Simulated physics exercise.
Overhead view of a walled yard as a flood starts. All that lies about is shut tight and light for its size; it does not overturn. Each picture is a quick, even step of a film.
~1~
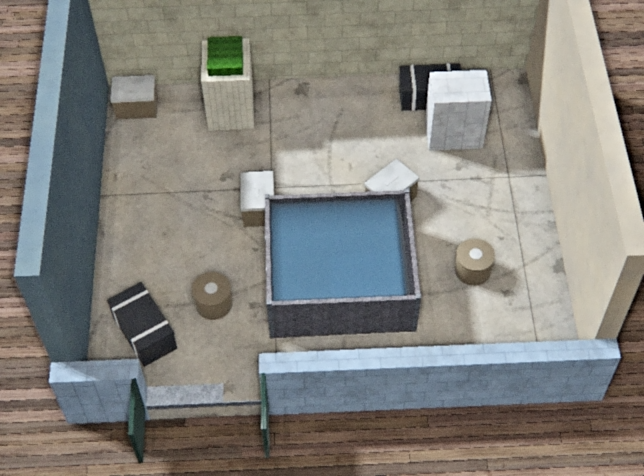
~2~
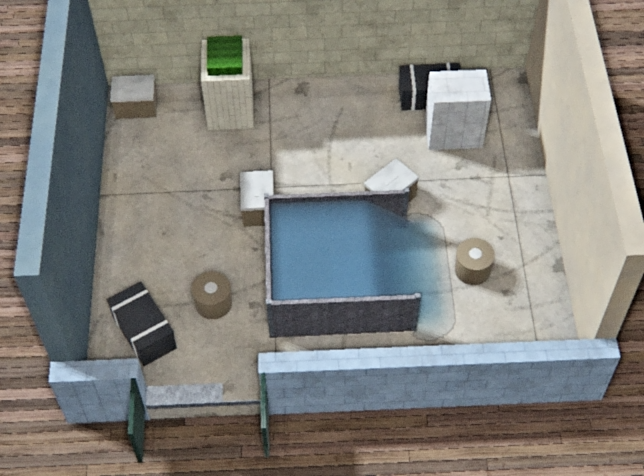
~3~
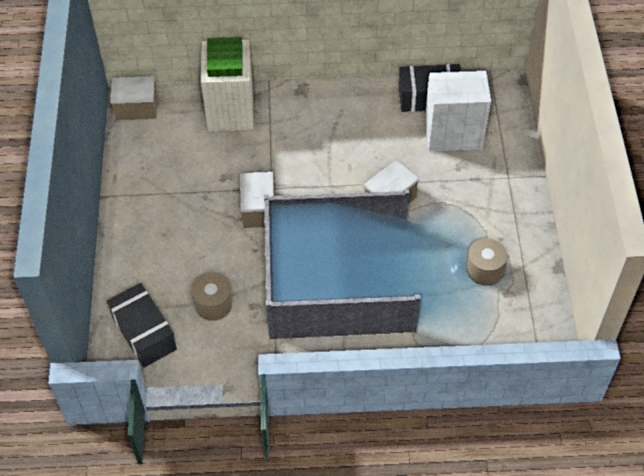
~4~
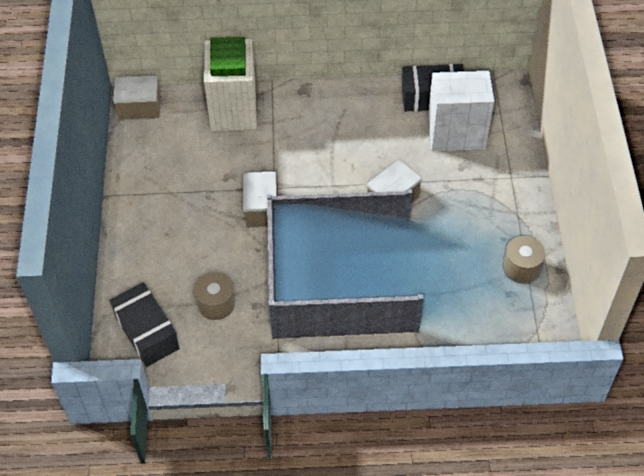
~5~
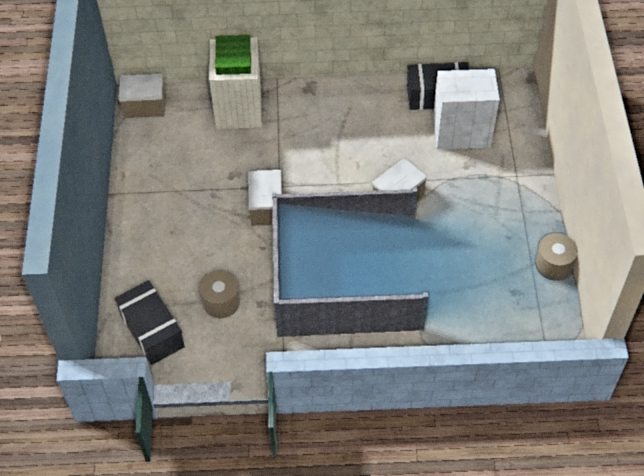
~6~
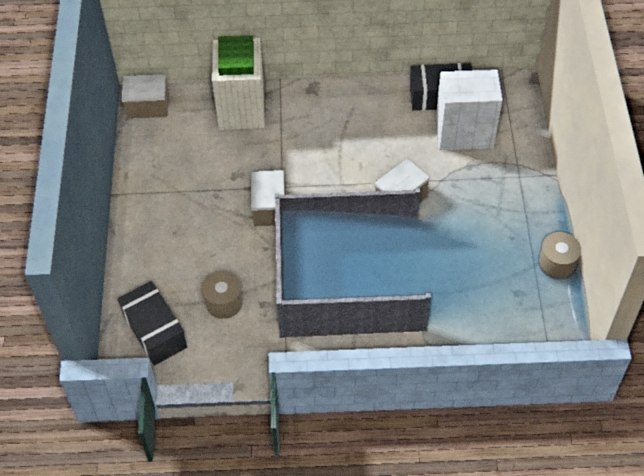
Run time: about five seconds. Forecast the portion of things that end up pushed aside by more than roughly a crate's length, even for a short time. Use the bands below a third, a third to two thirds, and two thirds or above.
It falls below a third.
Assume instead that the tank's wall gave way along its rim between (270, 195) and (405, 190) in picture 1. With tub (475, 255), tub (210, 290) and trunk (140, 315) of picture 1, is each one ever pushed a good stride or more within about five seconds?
Each in turn, ends up that far off, never travels that far, never travels that far.
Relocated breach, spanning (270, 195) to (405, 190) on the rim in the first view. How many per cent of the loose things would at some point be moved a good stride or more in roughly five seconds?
Estimate: Close to 60 in a hundred.
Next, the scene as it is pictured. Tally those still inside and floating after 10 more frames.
The answer is 1.
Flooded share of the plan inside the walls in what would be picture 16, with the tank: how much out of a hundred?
Wet share: Around 35 %.
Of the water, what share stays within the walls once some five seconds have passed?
98 in a hundred.
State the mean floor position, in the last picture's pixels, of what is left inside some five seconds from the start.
I'd put it at roughly (264, 196).
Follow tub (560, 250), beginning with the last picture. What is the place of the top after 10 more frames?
It should be at roughly (521, 225).
A moment on, 1 of 7 are well off their spots; 1 afloat.
Next, 0 of 7 are well off their spots; 1 afloat.
Later, 1 of 7 are well off their spots; 1 afloat.
In the end, 2 of 7 are well off their spots, and 2 have been at some point; 1 afloat.
